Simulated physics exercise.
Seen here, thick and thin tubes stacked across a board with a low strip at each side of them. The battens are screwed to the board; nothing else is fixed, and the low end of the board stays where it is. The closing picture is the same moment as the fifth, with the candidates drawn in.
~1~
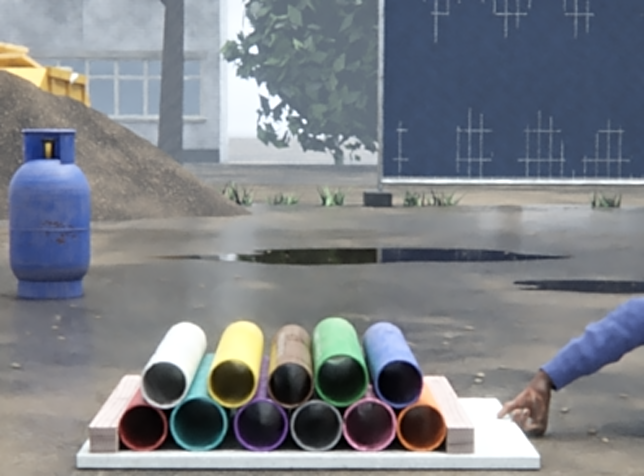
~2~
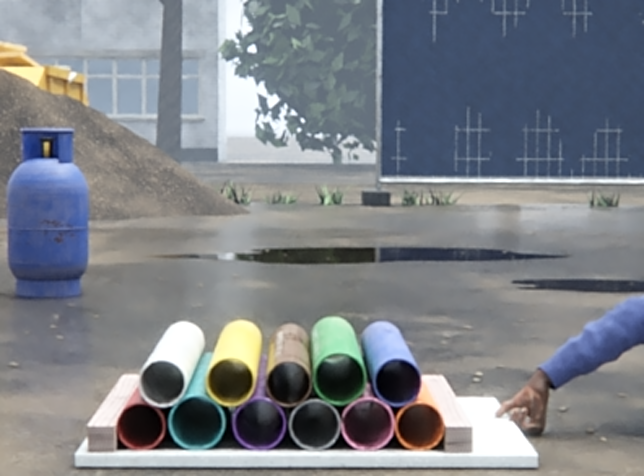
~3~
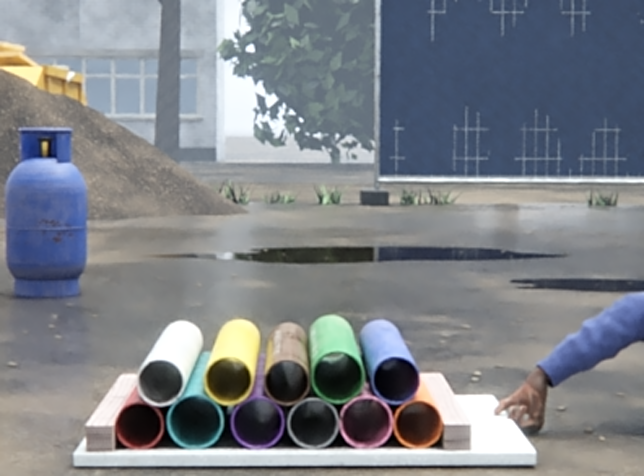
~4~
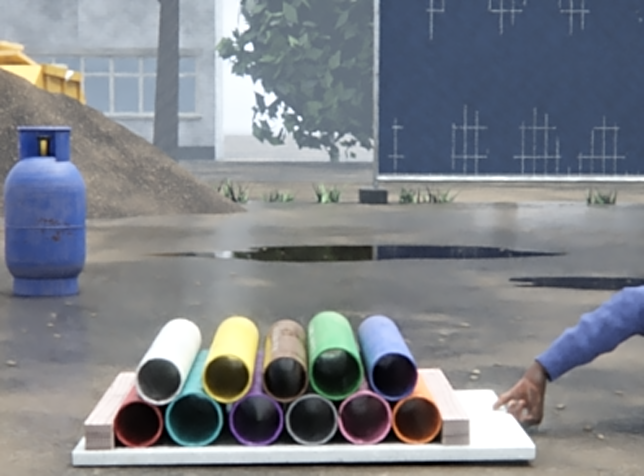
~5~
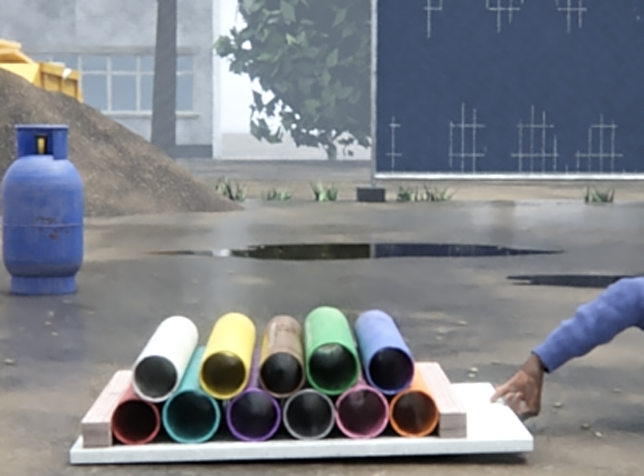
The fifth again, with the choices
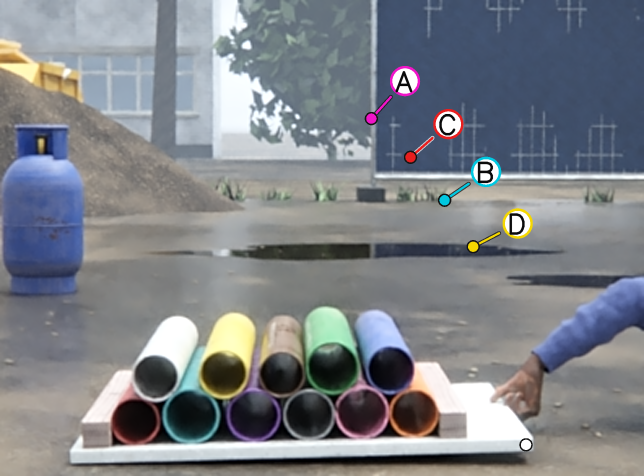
A hand in a blue sleeve rests at the right end of a pale board on wet, puddled ground, seen from the front in a fixed-looking view. Six tubes, red to orange, lie between low strips beneath white, yellow, brown, green and blue ones, with a blue gas cylinder, gravel mound and dark panel behind. The hand raises the board's right end very slightly, the stacked tubes keeping their arrangement, while the whole view drifts slightly left.
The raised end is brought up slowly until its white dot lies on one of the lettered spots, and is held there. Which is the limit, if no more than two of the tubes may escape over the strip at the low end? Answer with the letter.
At most to D.
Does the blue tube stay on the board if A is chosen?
The blue tube: No.
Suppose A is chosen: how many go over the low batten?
With A, five.
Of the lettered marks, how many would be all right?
The number is one.
On the marked copy, A at (372, 119); B at (444, 200); C at (411, 157); D at (473, 247); the white dot at (526, 445).
With D. Early on, board at 16°.
Further on, board at 28°.
At the end, board at 28°, one over the low batten (white).
As for the rest, A five over the low batten; B five over the low batten; C five over the low batten.
